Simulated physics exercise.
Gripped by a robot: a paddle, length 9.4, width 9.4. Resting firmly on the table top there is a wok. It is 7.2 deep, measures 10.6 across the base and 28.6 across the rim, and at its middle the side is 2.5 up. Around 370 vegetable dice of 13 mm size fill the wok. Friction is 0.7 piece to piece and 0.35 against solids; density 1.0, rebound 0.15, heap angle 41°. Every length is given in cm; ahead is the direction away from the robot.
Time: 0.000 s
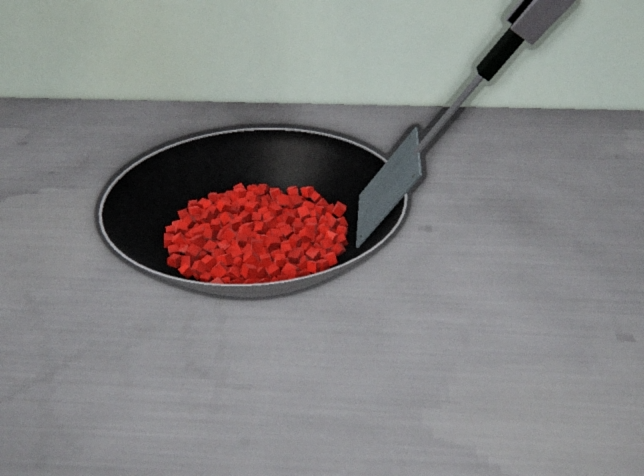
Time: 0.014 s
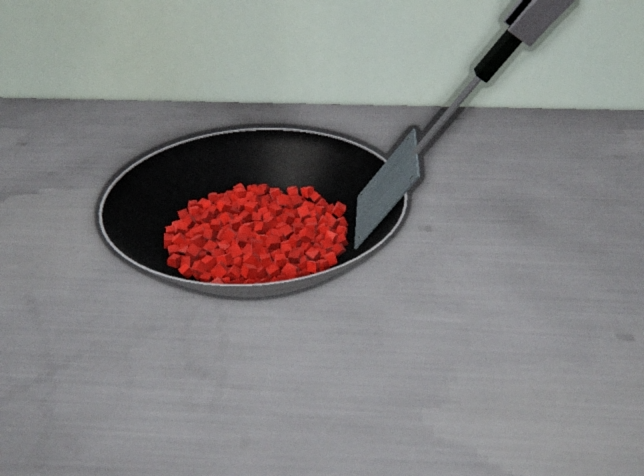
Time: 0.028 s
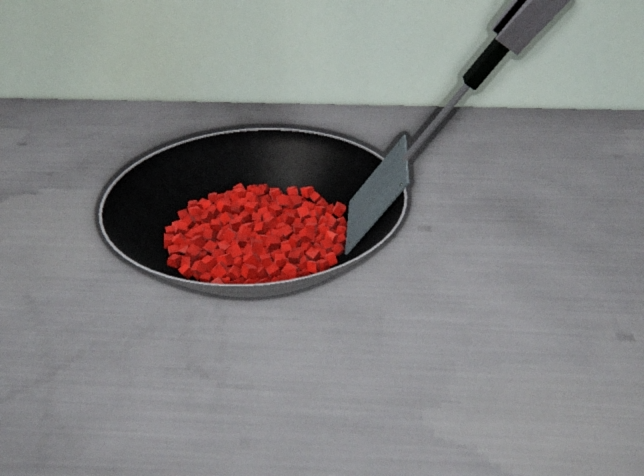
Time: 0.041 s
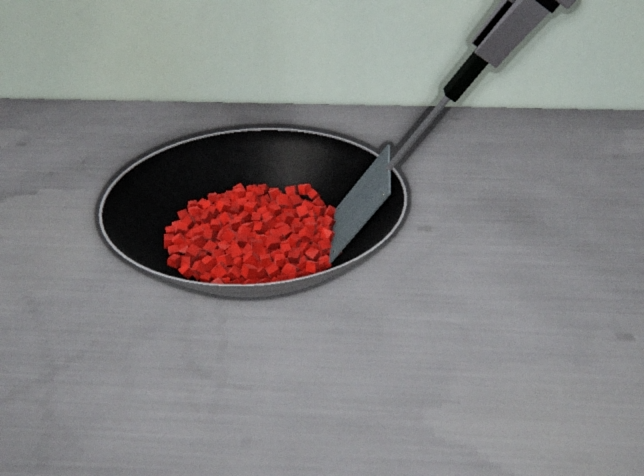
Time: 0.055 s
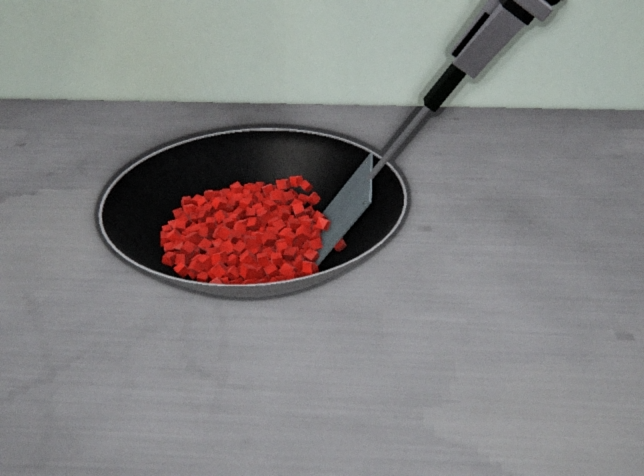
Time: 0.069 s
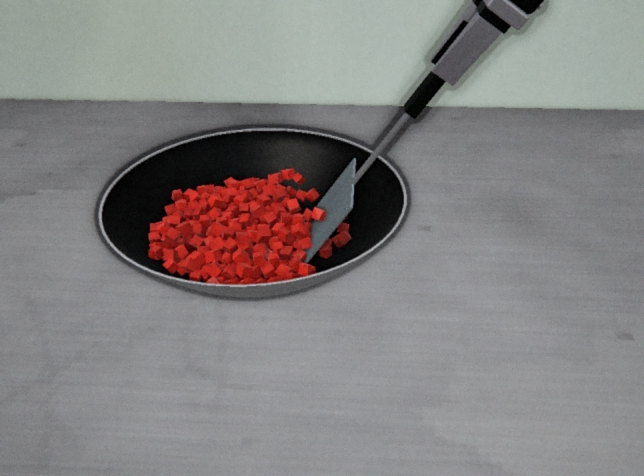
A pile of small red cubes sat in a black wok on a gray table while a robot-held spatula slid in from the right, pushing them left as a few slipped behind the blade.
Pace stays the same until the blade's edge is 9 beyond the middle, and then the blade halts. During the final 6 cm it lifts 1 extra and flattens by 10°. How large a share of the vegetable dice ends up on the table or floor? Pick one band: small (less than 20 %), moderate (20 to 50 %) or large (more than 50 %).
Large.
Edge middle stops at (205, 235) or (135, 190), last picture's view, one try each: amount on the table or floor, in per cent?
I'd say roughly 30 per cent, then roughly 70 per cent.
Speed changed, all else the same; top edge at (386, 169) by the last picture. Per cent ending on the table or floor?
I'd say around 40 per cent.
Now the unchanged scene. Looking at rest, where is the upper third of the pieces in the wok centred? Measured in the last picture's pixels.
Pixel estimate: About (202, 226).
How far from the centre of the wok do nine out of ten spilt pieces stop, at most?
That works out to near 50 cm.
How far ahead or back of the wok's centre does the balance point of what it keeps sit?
Some 2.5 cm ahead.
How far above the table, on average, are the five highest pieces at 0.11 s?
I'd put it close to 8 cm.
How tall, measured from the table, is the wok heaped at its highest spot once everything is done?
About 5.5 cm.
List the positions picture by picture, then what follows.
In the first frame, the paddle top edge at (419, 150), sloping 56°; upper third of the load around (253, 230), from x 170 to 340, top at y 190; 366 in the wok.
In the second frame, the paddle top edge at (417, 151), sloping 56°; upper third of the load around (253, 230), from x 170 to 340, top at y 190.
In the third frame, the paddle top edge at (407, 157), sloping 56°; upper third of the load around (253, 230), from x 170 to 340, top at y 190.
In the fourth frame, the paddle top edge at (389, 167), sloping 56°; upper third of the load around (252, 229), from x 170 to 340, top at y 190.
In the fifth frame, the paddle top edge at (371, 176), sloping 56°; upper third of the load around (248, 226), from x 165 to 340, top at y 180.
In the sixth frame, the paddle top edge at (354, 181), sloping 56°; upper third of the load around (240, 222), from x 155 to 345, top at y 175; 366 in the wok.
After 0.11 s, sloping 56°, highest piece 9 above the table; 366 in the wok.
After 0.14 s, sloping 53°, highest piece 11 above the table; 360 in the wok, 6 on the blade or in flight.
After 0.36 s, sloping 46°, highest piece 15 above the table; 119 in the wok, 34 on the table or floor, 213 on the blade or in flight.
After 1.41 s, sloping 46°, highest piece 8 above the table; 247 on the table or floor, 119 in the wok.
In the end, 247 on the table or floor, 119 in the wok. That is 67 % on the table or floor.
